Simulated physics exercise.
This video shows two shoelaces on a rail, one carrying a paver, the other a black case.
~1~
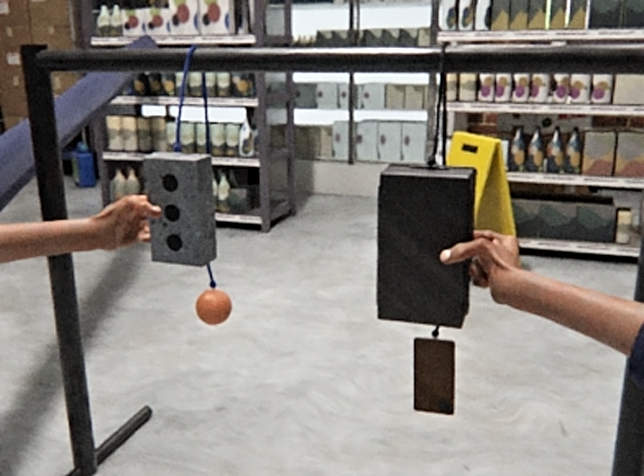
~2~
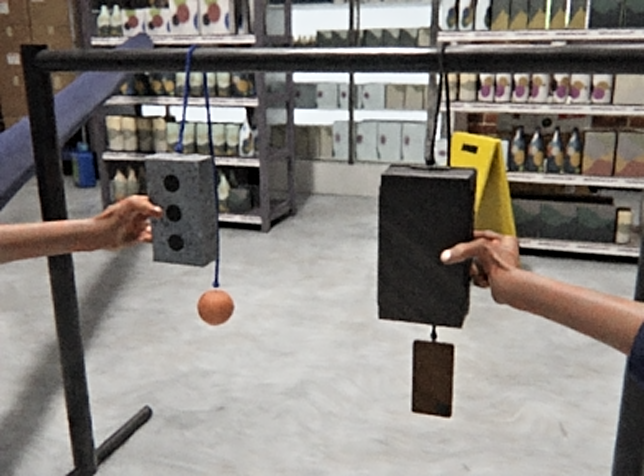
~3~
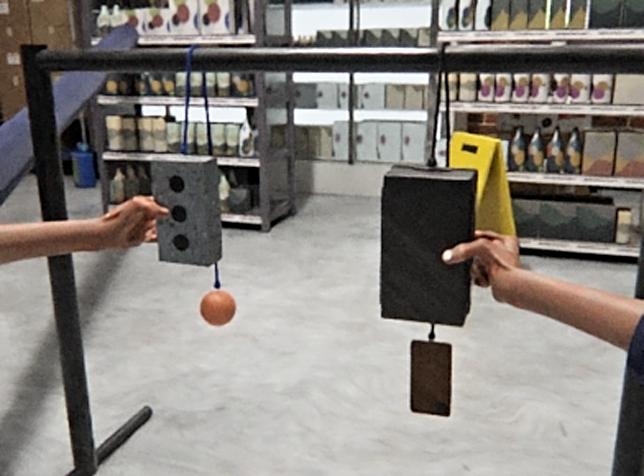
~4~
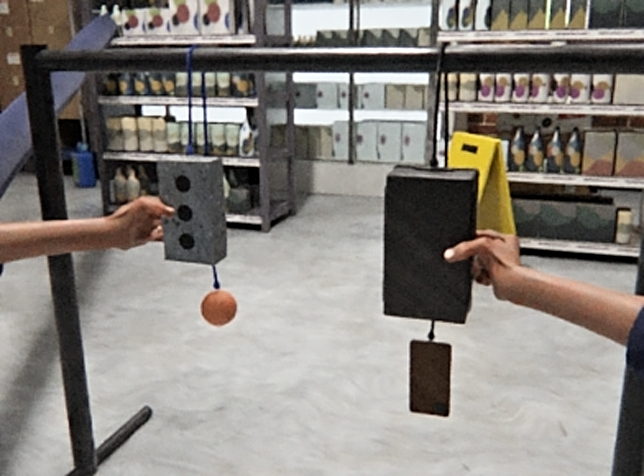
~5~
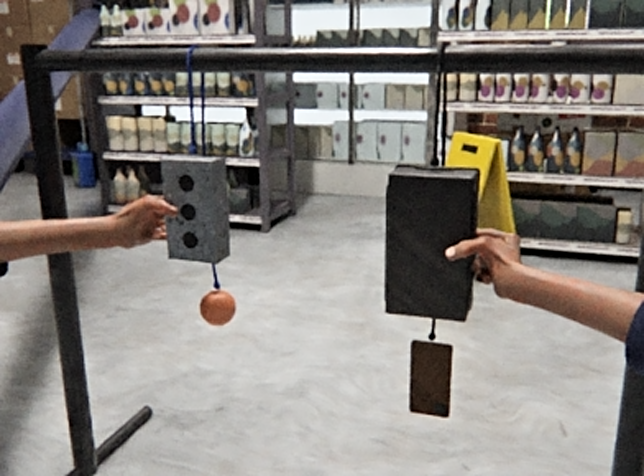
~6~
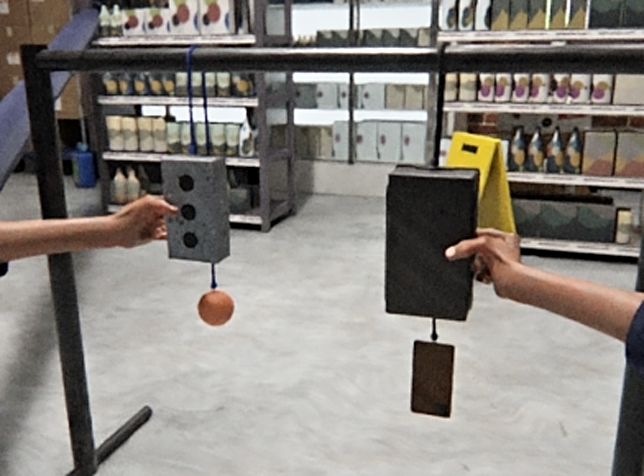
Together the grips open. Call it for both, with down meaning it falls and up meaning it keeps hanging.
Paver - down; black case - down.
Then, 0.46 s past the final frame, paver on the floor near (211, 430); black case on the floor near (424, 464).
Then, 0.84 s past the final frame, paver on the floor near (213, 469); black case on the floor.
When it is over, paver on the floor near (213, 469); black case on the floor. The paver pulls its rope through and the black case runs down to the floor.
